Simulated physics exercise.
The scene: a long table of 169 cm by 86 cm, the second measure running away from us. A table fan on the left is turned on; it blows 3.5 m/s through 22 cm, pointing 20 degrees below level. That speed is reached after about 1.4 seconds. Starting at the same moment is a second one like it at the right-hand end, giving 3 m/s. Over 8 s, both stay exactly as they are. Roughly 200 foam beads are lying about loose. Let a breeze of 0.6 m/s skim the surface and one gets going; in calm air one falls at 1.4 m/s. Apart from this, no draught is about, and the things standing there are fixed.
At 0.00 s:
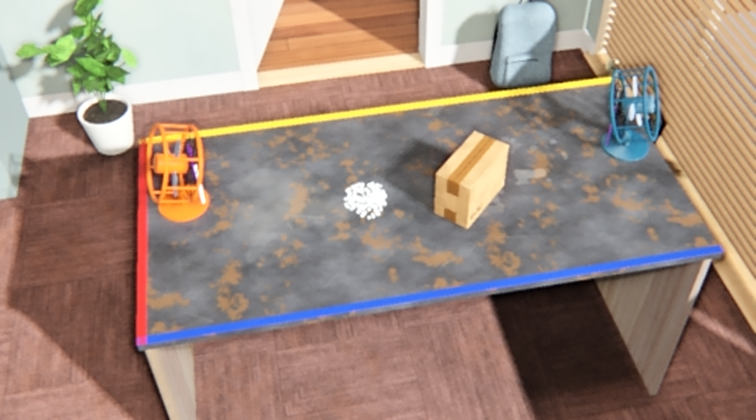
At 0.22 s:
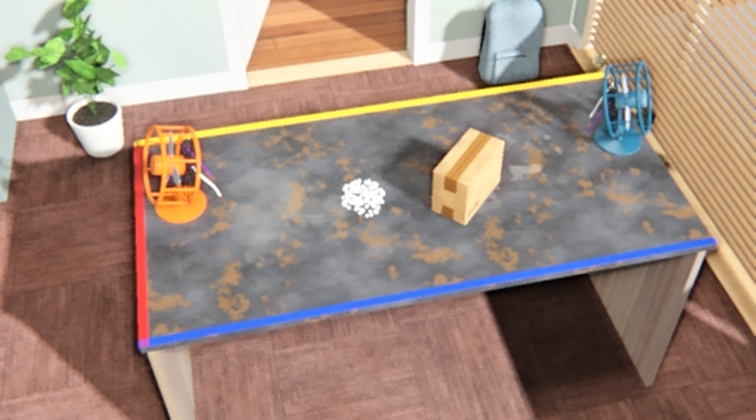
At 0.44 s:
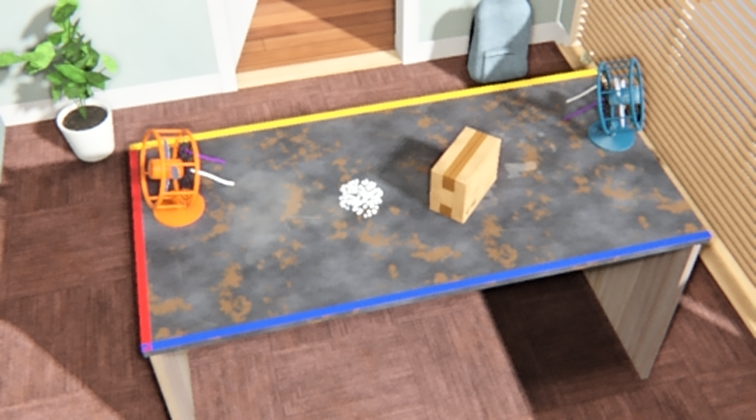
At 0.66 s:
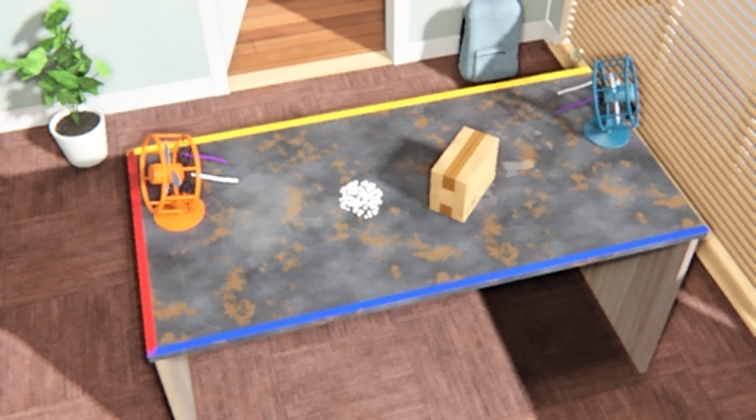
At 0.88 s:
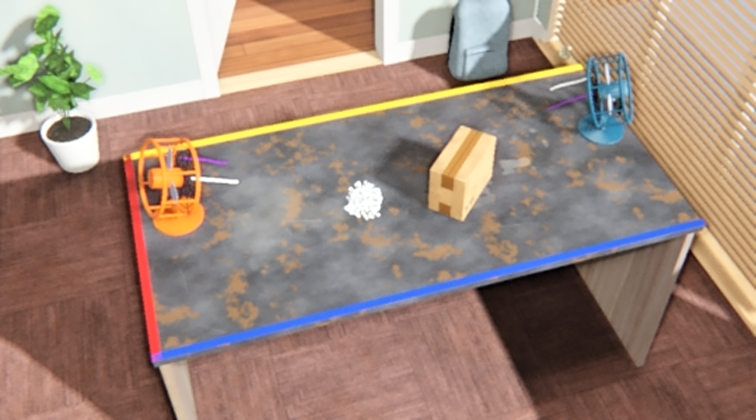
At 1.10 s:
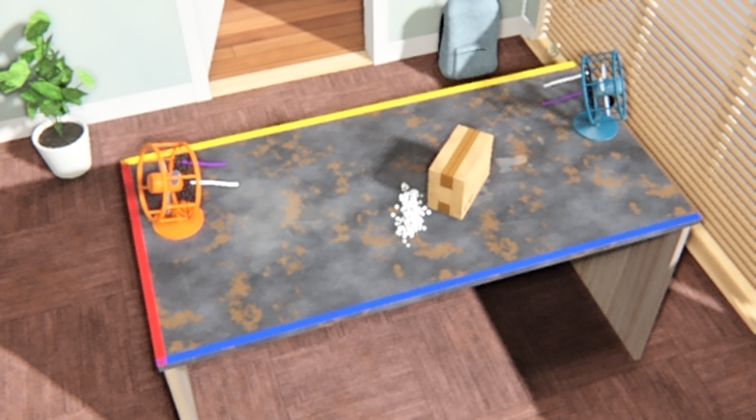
On a long table between two fans, white beads lie still, then slide right toward a box.
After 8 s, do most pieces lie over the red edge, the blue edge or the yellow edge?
Most are over the blue edge.
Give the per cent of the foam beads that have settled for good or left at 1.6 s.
10 %.
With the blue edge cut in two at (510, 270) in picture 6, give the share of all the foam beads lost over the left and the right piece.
Roughly 50 % cross the left stretch, and around 50 % the right stretch.
After 1.6 s, 20 % are still on the top, 79 % are over the blue edge, 0 % over the yellow edge and 0 % over the red edge; the middle of those left on the top is near (482, 254).
After 2.6 s, 8 % are still on the top, 92 % are over the blue edge, 0 % over the yellow edge and 0 % over the red edge.
After 4.4 s, 4 % are still on the top, 96 % are over the blue edge, 0 % over the yellow edge and 0 % over the red edge.
After 8.0 s, at the end, 99 % are over the blue edge, 0 % over the yellow edge and 0 % over the red edge.
